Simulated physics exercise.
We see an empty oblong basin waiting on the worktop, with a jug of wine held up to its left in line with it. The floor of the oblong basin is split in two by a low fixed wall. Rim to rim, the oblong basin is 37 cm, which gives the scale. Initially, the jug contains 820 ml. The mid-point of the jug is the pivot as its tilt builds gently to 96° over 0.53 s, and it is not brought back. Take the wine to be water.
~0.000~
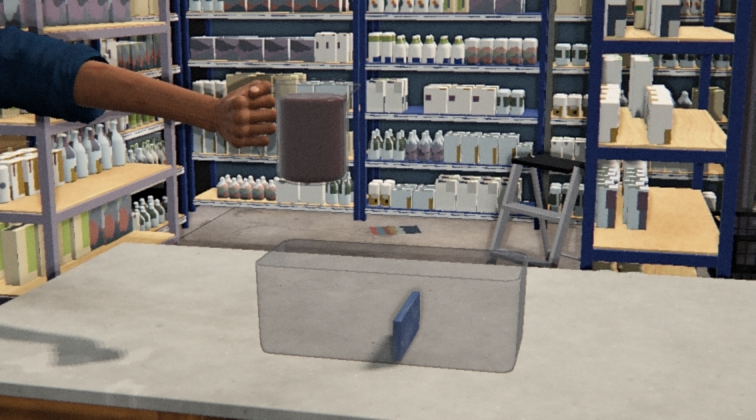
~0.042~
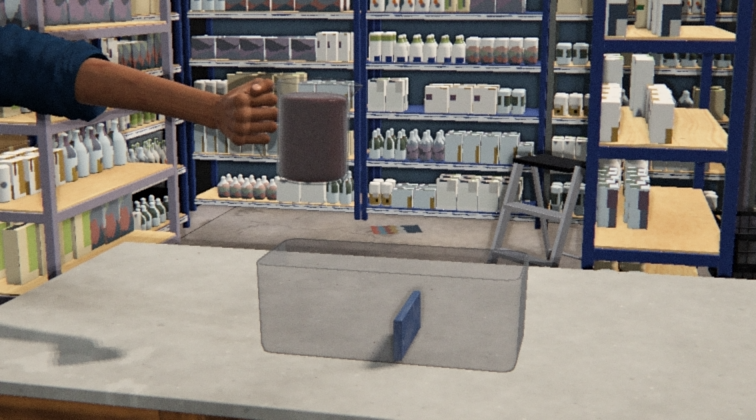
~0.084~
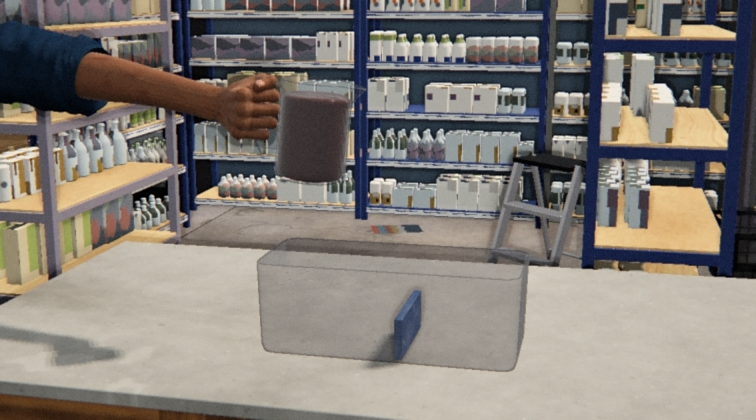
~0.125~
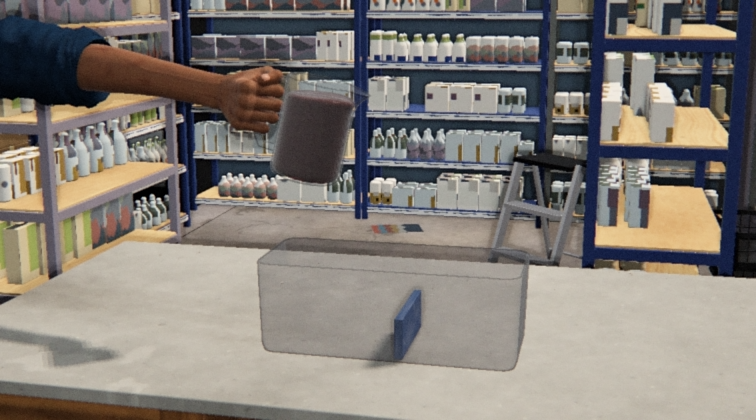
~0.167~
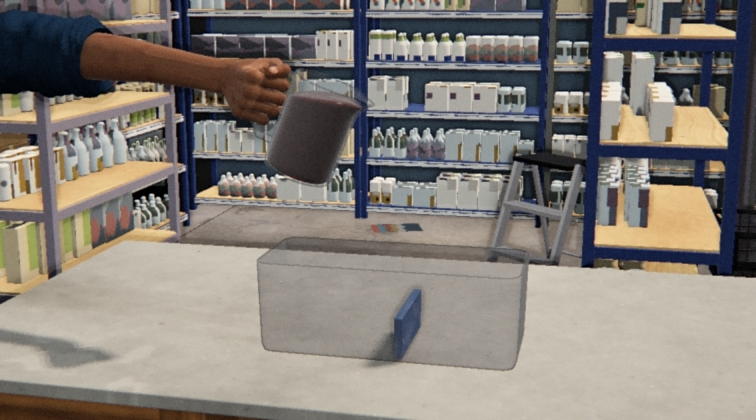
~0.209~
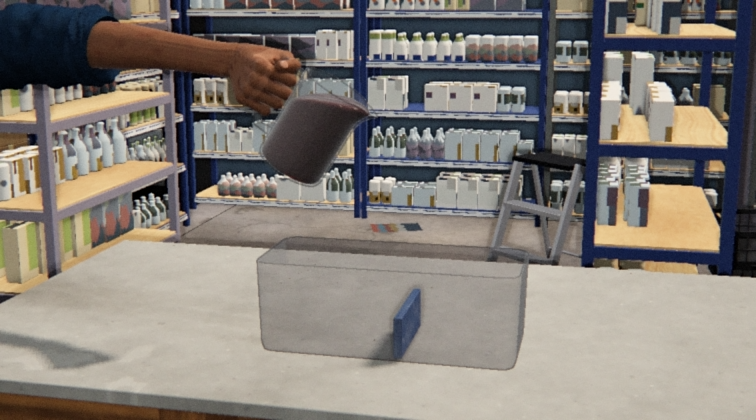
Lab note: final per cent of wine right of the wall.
Approx. 86 %.
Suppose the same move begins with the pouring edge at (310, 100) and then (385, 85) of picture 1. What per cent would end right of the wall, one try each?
5 and 90 %.
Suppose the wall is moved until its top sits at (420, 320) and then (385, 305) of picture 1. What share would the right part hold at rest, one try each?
Around 75 and 90 percent, in that order.
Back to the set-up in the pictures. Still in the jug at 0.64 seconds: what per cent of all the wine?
Some 32 per cent.
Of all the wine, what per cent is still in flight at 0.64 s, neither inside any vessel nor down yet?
Roughly 24 %.
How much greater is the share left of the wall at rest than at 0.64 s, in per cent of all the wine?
About 10 percent.
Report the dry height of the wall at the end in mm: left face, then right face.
About 56 mm left, about 26 mm right.
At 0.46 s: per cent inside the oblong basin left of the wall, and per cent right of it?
Roughly 0 sits left and 6 sits right.
Then, 0.46 s in, the tilt is 91° and 68 per cent is still to pour, 0 is left of the wall and 6 right of it.
Then, 0.64 s in, the tilt is 96° and 33 per cent is still to pour, 1 is left of the wall and 42 right of it.
Then, 0.82 s in, the tilt is 96° and 13 per cent is still to pour, 2 is left of the wall and 74 right of it.
Then, 1.03 s in, the tilt is 96° and 5 per cent is still to pour, 5 is left of the wall and 85 right of it.
Finally, 12 per cent lies left of the wall, 86 right of it and 2 outside.
